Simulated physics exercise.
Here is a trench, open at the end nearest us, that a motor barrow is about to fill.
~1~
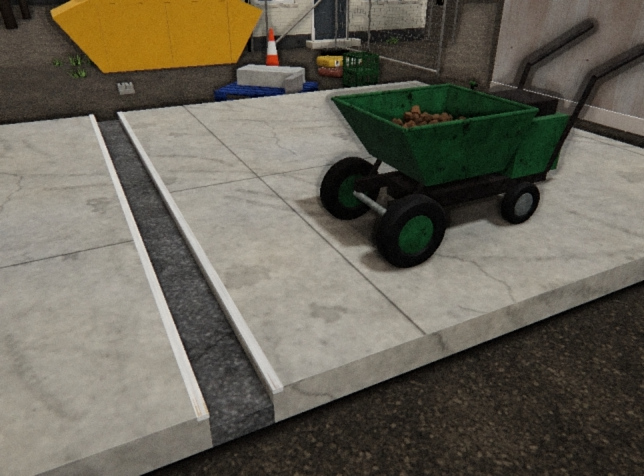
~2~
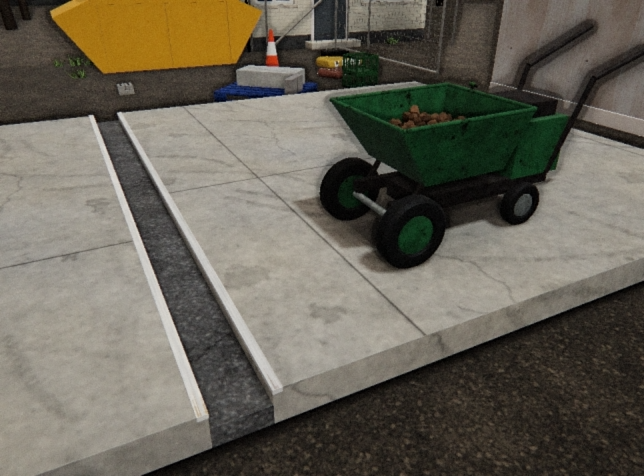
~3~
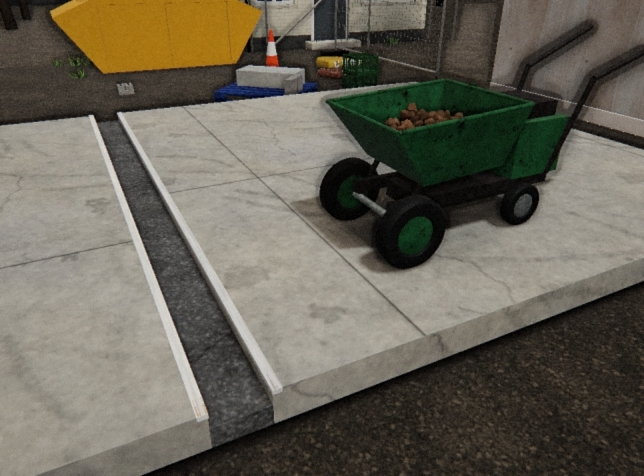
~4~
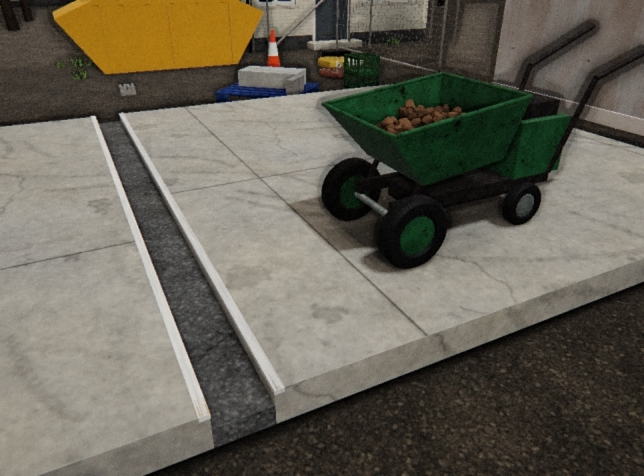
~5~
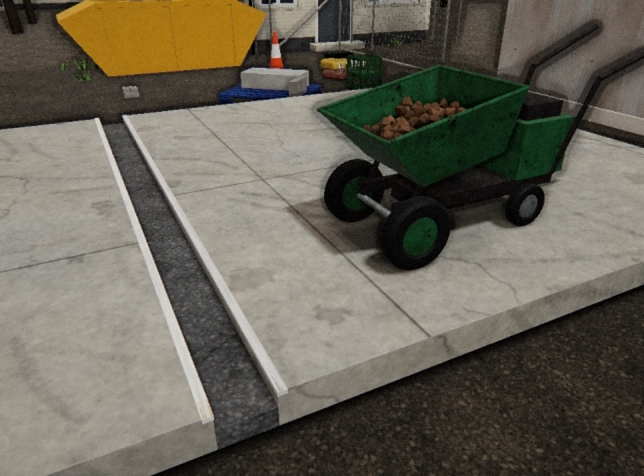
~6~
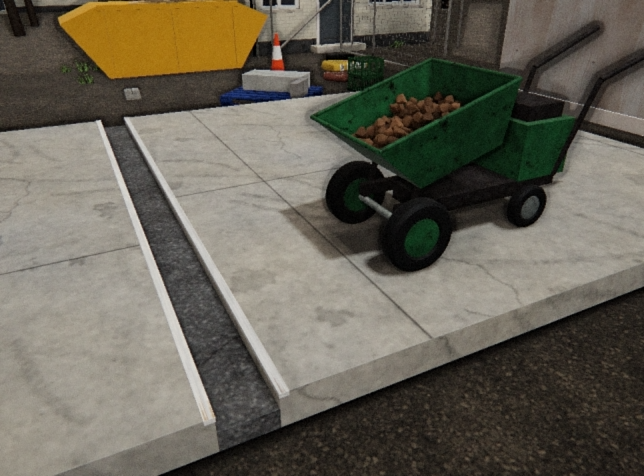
To begin with, a green motor barrow loaded with brown clods stands level on a pale slab, to the right of a narrow, shallow trench. Its skip then starts to tilt, barely at first, the front lip lowering toward the left. The skip tilts further until it is clearly tipped, the clods still inside.
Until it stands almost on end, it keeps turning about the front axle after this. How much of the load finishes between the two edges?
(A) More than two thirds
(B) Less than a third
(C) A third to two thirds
Option B: Less than a third.
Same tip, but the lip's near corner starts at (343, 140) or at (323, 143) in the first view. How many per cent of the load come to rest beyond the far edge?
In order, 10 % followed by 20 %.
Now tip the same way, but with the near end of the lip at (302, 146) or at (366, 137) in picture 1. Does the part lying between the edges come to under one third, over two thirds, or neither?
One: Between a third and two thirds. Two: The middle third.
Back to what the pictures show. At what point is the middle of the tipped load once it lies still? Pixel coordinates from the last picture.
Last view, resting centre - approx. (262, 268).
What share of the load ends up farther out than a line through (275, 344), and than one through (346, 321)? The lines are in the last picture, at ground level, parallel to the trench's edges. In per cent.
Near 20 % and 80 %.
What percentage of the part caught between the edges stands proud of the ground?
I'd put it near 5 in a hundred.
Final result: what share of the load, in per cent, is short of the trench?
Roughly 75 percent of the pieces, I think.
Shortly afterwards, skip tipped steeply; the whole lot in the skip.
Next, skip tipped right over; all but a few in the skip; a little short of the trench; only a few falling.
Some moments later, skip tipped right over; near a quarter in the skip; near two thirds short of the trench; a little in or heaped over the trench.
In the end, skip tipped right over; a little in the skip; the bulk short of the trench; a little in or heaped over the trench; none at all beyond it.
